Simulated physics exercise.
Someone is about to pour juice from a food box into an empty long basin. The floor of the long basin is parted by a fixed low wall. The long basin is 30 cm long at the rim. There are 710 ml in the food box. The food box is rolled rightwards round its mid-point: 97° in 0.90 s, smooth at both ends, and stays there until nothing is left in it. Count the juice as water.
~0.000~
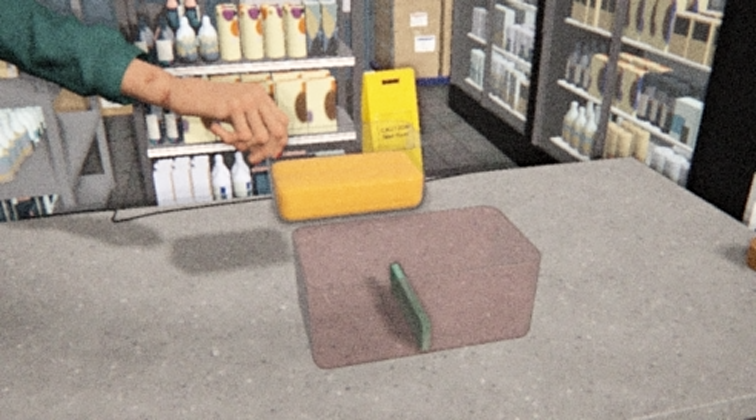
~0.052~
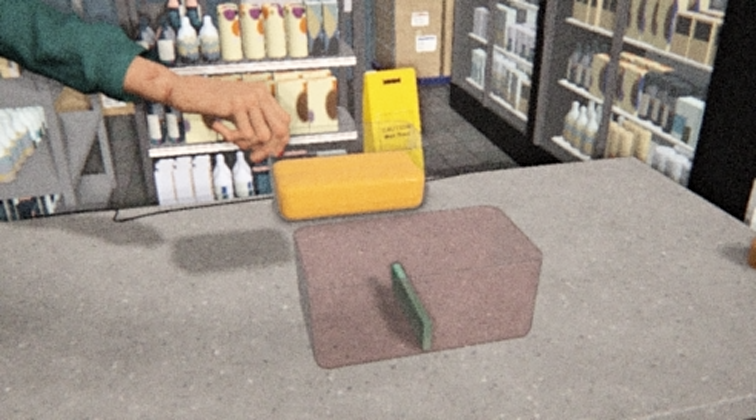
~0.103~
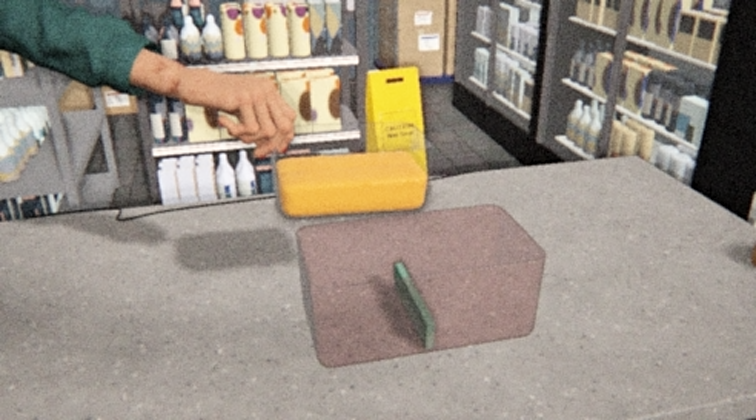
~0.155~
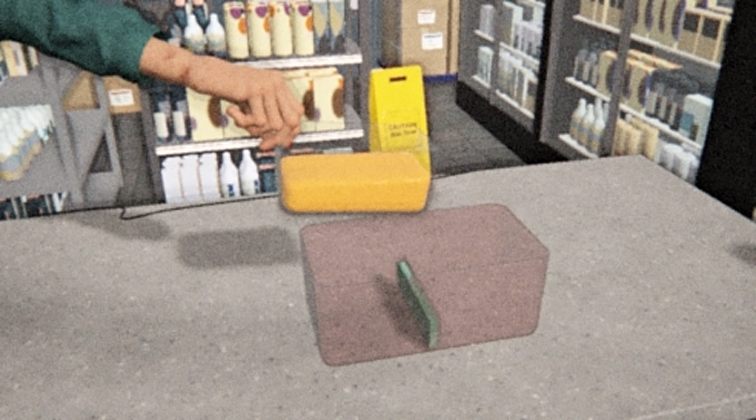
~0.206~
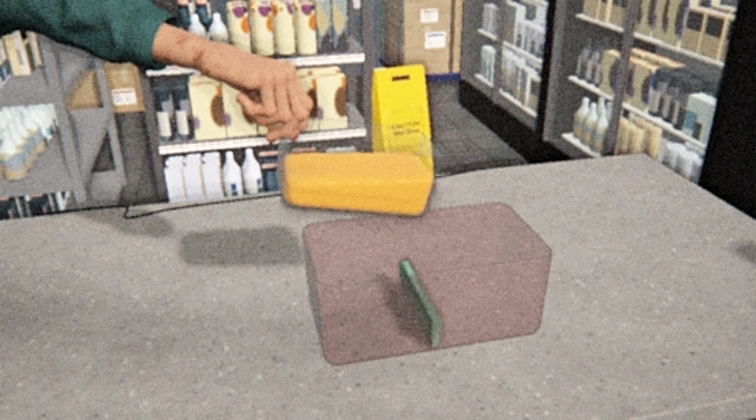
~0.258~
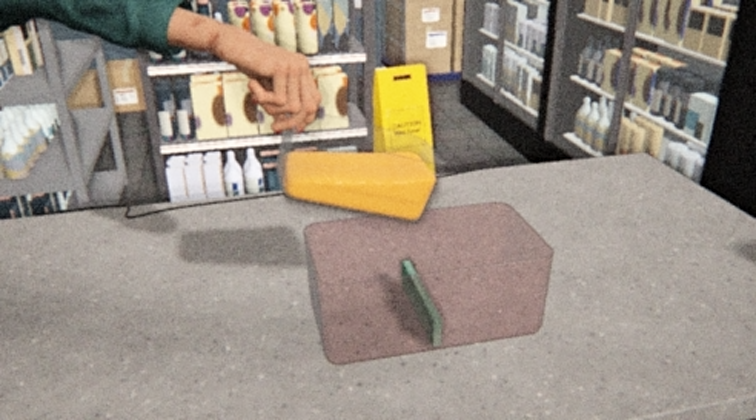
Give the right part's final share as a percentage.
The far part has some 76 per cent.
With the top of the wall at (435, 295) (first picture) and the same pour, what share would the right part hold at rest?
In that case some 50 per cent.
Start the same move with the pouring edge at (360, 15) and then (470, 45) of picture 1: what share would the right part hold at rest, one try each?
First 55, then 75 per cent.
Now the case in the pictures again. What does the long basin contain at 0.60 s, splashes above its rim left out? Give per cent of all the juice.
Some 20 per cent.
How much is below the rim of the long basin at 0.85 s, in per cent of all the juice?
Near 80 in a hundred.
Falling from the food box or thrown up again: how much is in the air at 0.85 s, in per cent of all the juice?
Near 4 in a hundred.
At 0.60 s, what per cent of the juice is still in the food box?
About 44 per cent.
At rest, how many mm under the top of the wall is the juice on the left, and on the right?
Left about 36 mm, right about 20 mm.
Then, 0.60 s in, the tilt is 73° and 44 per cent is still to pour, 0 is left of the wall and 20 right of it.
Then, 0.85 s in, the tilt is 96° and 16 per cent is still to pour, 9 is left of the wall and 71 right of it.
Then, 1.11 s in, the tilt is 97° and 3 per cent is still to pour, 19 is left of the wall and 76 right of it.
Then, 1.40 s in, the tilt is 97° and 0 per cent is still to pour, 23 is left of the wall and 76 right of it.
Finally, 23 per cent lies left of the wall, 76 right of it and 1 outside.
